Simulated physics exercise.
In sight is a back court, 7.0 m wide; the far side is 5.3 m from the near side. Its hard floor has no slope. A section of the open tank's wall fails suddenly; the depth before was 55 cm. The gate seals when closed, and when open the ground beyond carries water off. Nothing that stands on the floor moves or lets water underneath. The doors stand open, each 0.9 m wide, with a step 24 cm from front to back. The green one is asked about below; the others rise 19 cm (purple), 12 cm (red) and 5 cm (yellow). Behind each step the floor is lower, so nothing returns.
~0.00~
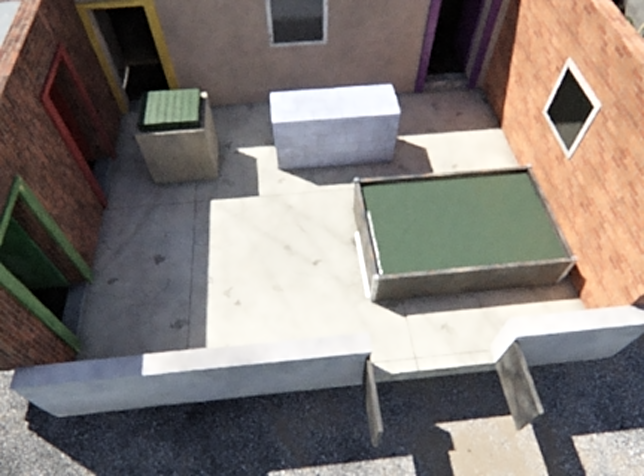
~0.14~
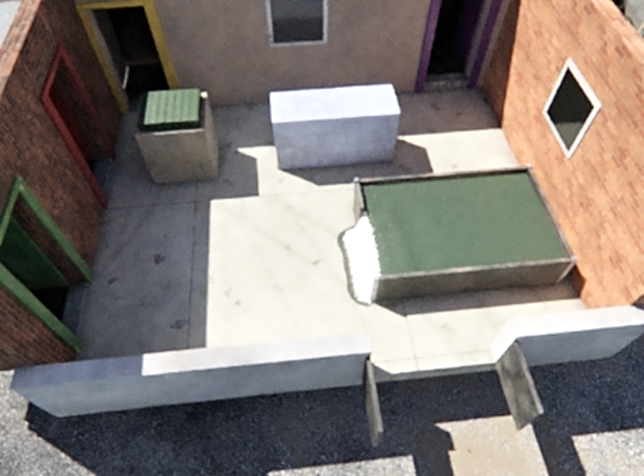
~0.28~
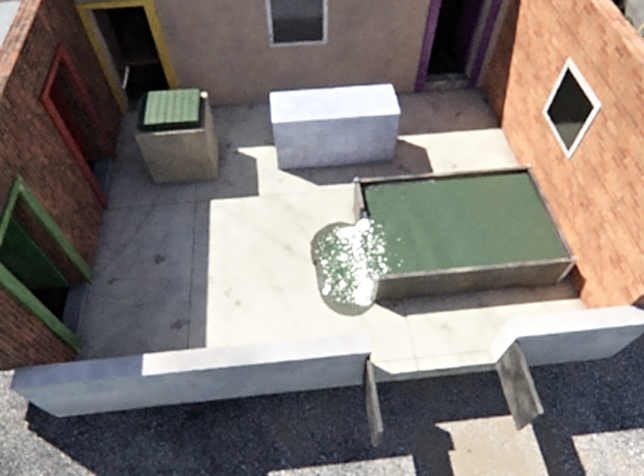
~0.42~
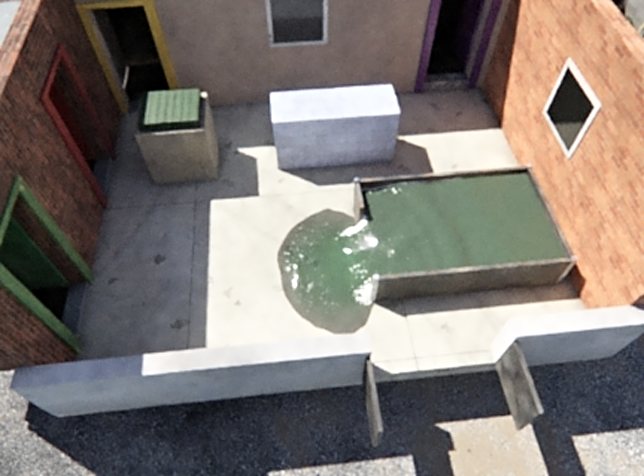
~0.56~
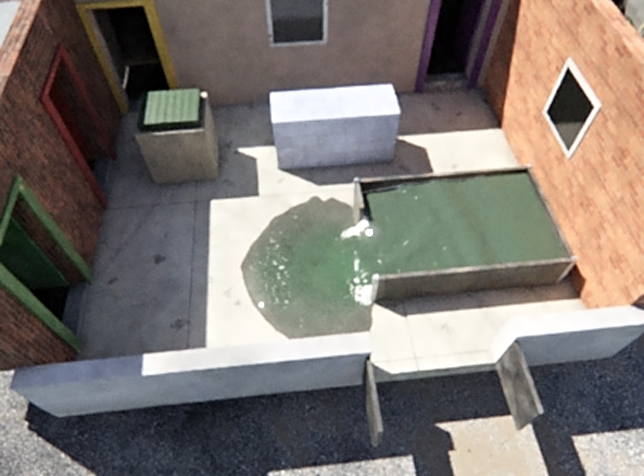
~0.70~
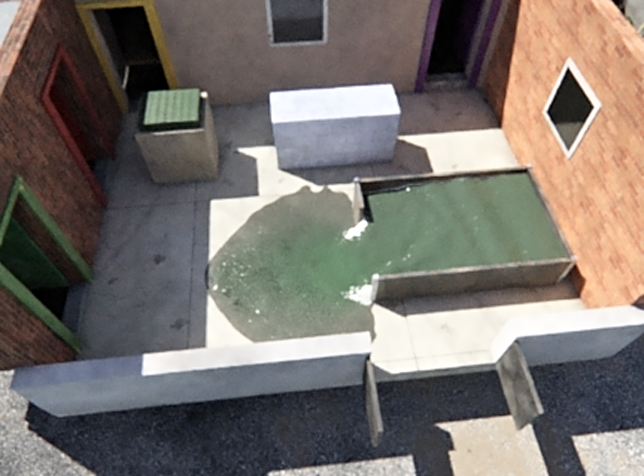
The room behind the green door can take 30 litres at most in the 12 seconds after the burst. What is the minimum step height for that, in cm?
Close to 20 cm is just enough.
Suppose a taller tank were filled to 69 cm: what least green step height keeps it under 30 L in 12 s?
About 26 cm.
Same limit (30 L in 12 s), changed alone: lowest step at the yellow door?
About 12.0 cm at yellow.
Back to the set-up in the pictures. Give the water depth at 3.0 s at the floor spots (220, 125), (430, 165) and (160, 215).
In that order: 0, 0 and 3 cm.
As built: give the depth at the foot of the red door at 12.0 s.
Roughly 6.0 cm deep.
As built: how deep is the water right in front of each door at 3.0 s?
Depths in cm: Green 26, purple 0, red 15, yellow 0.
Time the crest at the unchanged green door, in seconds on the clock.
Near 2.6 s.
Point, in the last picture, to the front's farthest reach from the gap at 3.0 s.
Around (123, 114).
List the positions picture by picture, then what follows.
The open tank at (458, 221) is whole and still, 55 cm deep; the green door at (51, 276) is dry, in the first picture.
The gap is at (368, 256), the front 0.3 m out at (353, 290); the back of the open tank holds 55 cm, in the second picture.
The front is at (323, 285), 0.7 m from the gap at (368, 258); 0.9 m2 of floor is wet, 55 cm left at the back, in the third picture.
The gap is at (368, 258), the front 1.2 m out at (284, 264); the back of the open tank holds 55 cm, in the fourth picture.
Water pours out at (368, 258) and has run 1.8 m, to (248, 268); about 5 cm deep outside, 55 cm at the back, in the fifth picture.
Water pours out at (368, 258) and has run 2.3 m, to (215, 288); about 4 cm deep outside, 55 cm at the back; 1.8 m in a straight line remain to the green door at (51, 276), in the sixth picture.
After 1.4 s water covers 35 % of the floor, deepest (32 cm) near (362, 275); 9 cm at the green door, 0 litres in over its 8 cm step.
After 3.0 s water covers 45 % of the floor, deepest (30 cm) near (99, 385); 26 cm at the green door, 86 litres in over its 8 cm step.
After 12.0 s water covers 95 % of the floor, deepest (10 cm) near (123, 114); 7 cm at the green door, 294 litres in over its 8 cm step.
At the green door as built, the water arrived by 1.3 s and peaked near 26 cm at 2.6 s.
Run again over the same 12 s with other heights there, 61 litres in over 16.5 cm, 13 litres over 22.5 cm. The limit of 30 litres is kept from about 20 cm up.
